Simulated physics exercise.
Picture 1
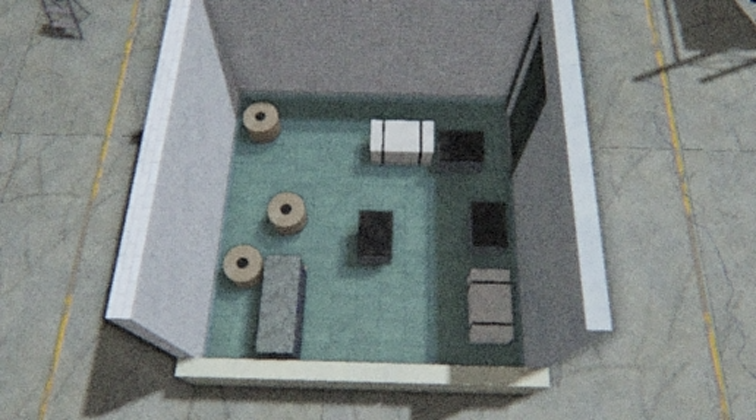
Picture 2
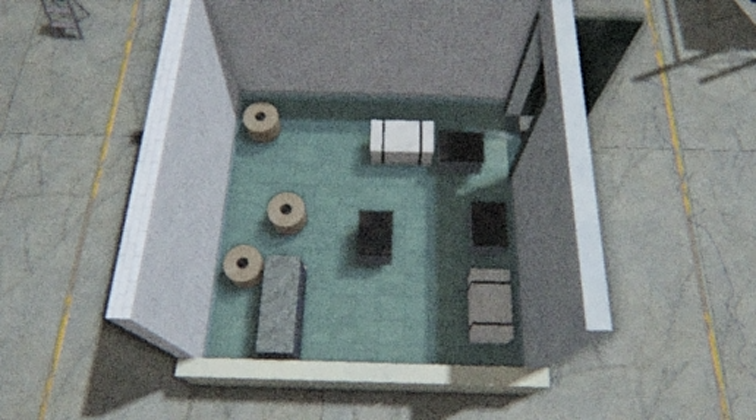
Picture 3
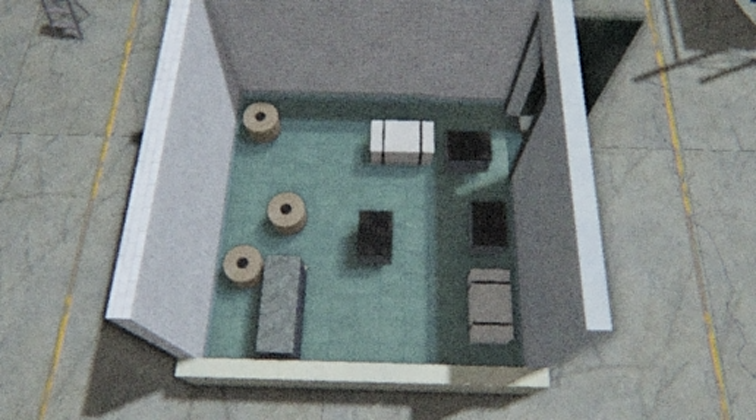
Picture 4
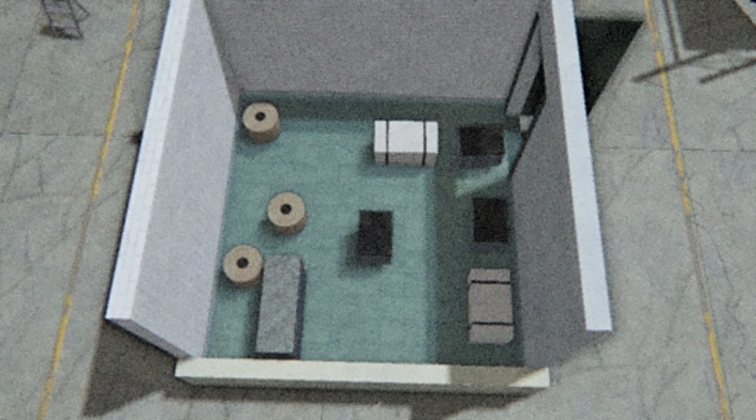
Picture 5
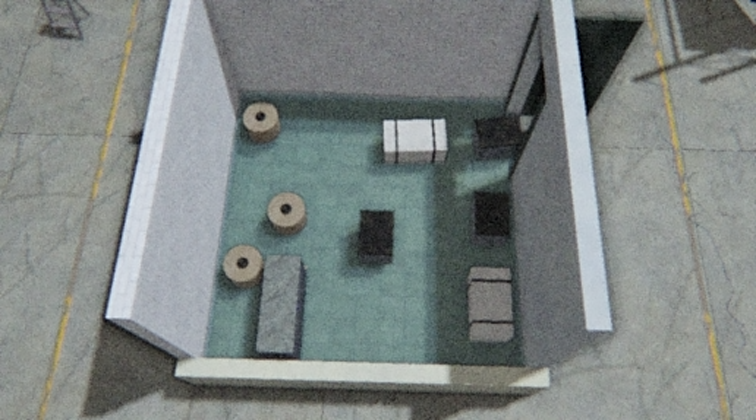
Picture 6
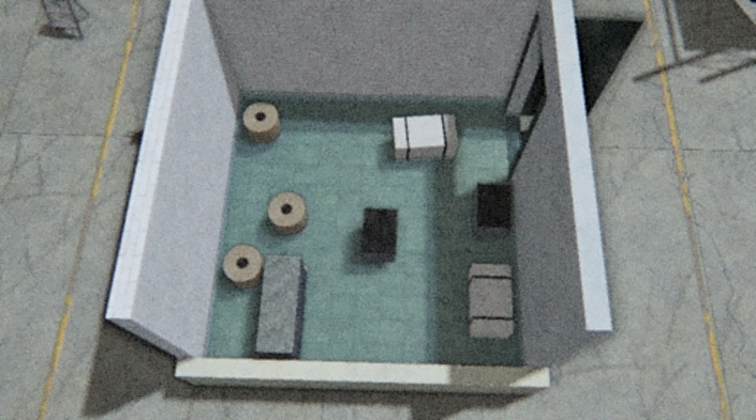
A flooded room opens at right, and a black box drifts out as a white trunk shifts.
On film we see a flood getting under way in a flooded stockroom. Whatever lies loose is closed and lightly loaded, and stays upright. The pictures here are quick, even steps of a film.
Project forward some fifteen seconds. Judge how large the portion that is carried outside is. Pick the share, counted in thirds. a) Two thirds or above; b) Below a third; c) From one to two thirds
From one to two thirds.
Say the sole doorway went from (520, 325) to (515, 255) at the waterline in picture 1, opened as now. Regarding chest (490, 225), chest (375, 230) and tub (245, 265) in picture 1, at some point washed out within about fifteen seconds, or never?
Okay, so: Makes it outside for the first, makes it outside for the second, never exits for the third.
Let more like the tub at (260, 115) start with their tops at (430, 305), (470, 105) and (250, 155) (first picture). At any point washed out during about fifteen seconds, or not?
In that order: Still in, washed out, kept in.
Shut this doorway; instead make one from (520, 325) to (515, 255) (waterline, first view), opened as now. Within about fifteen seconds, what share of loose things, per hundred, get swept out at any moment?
I'd put it near 50 per cent.
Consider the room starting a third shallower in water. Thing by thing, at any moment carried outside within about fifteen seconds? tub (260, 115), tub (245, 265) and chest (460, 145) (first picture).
Held back, held back, escapes.
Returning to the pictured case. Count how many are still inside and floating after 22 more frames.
Exactly 5.
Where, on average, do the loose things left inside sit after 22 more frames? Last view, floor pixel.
Around pixel (389, 187).
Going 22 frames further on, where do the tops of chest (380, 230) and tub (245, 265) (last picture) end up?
(484, 143) and (311, 223), roughly.
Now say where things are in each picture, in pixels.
In the first picture, a trunk at (402, 136) floats; a chest at (489, 223), afloat; 0 of 8 have shifted.
In the second picture, a trunk at (402, 136), afloat; a chest at (489, 223), afloat; 0 of 8 have shifted.
In the third picture, a trunk at (402, 136) floats; a chest at (489, 223), afloat; 1 of 8 have shifted.
In the fourth picture, a trunk at (406, 137) floats, close to its start; a chest at (491, 219), afloat, close to its start; 3 of 8 have shifted.
In the fifth picture, a trunk at (415, 135), afloat, close to its start; a chest at (492, 213), afloat, close to its start; 3 of 8 have shifted.
In the sixth picture, a trunk at (425, 131), afloat, a stride from its start; a chest at (494, 205) floats, close to its start; 5 of 8 have shifted.
A moment on, 1 of 8 are out; 7 afloat.
Next, 3 of 8 are out; 5 afloat.
Later, 3 of 8 are out; 5 afloat.
In the end, 5 of 8 are out; 3 afloat.
